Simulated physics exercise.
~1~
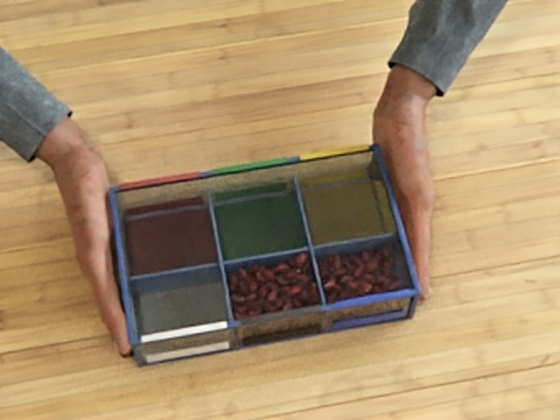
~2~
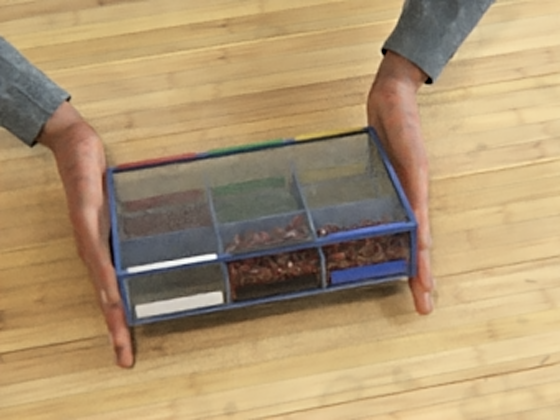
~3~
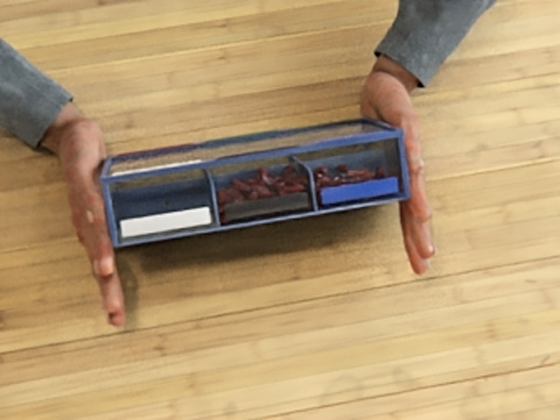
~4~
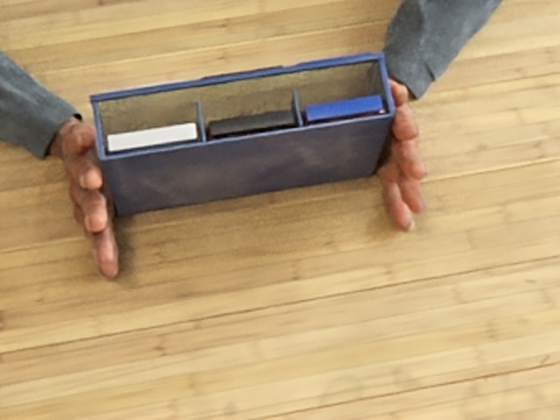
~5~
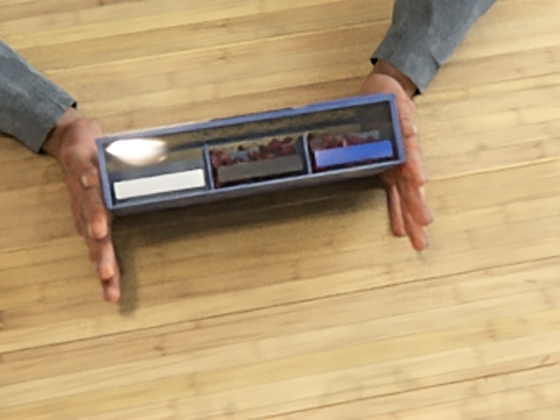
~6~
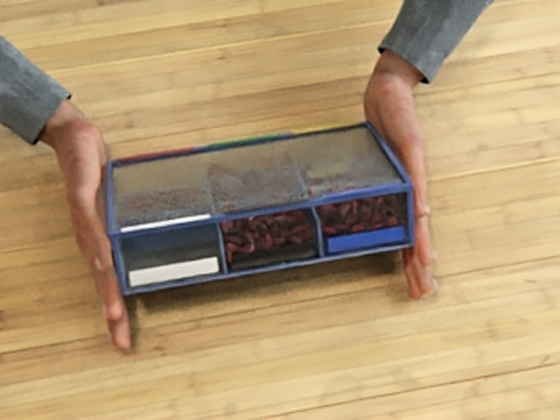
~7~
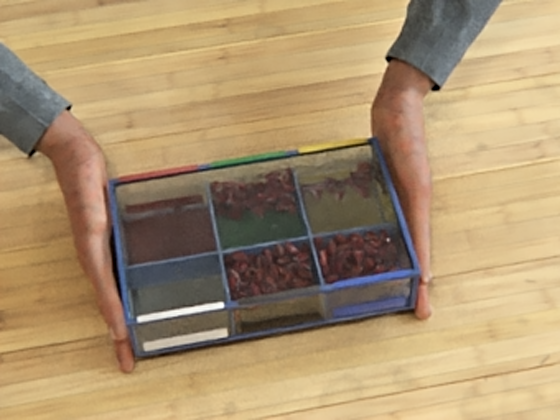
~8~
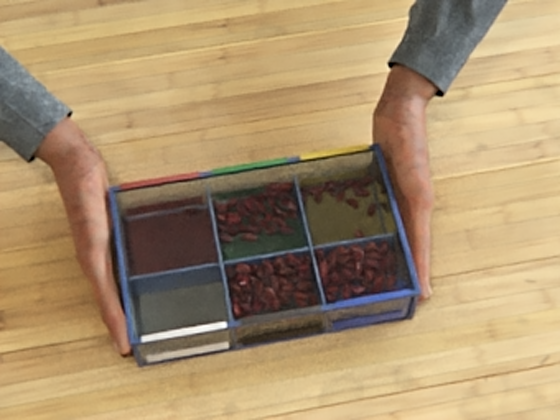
Two hands tip a divided box steeply, then lay it flat, spreading beans into more compartments.
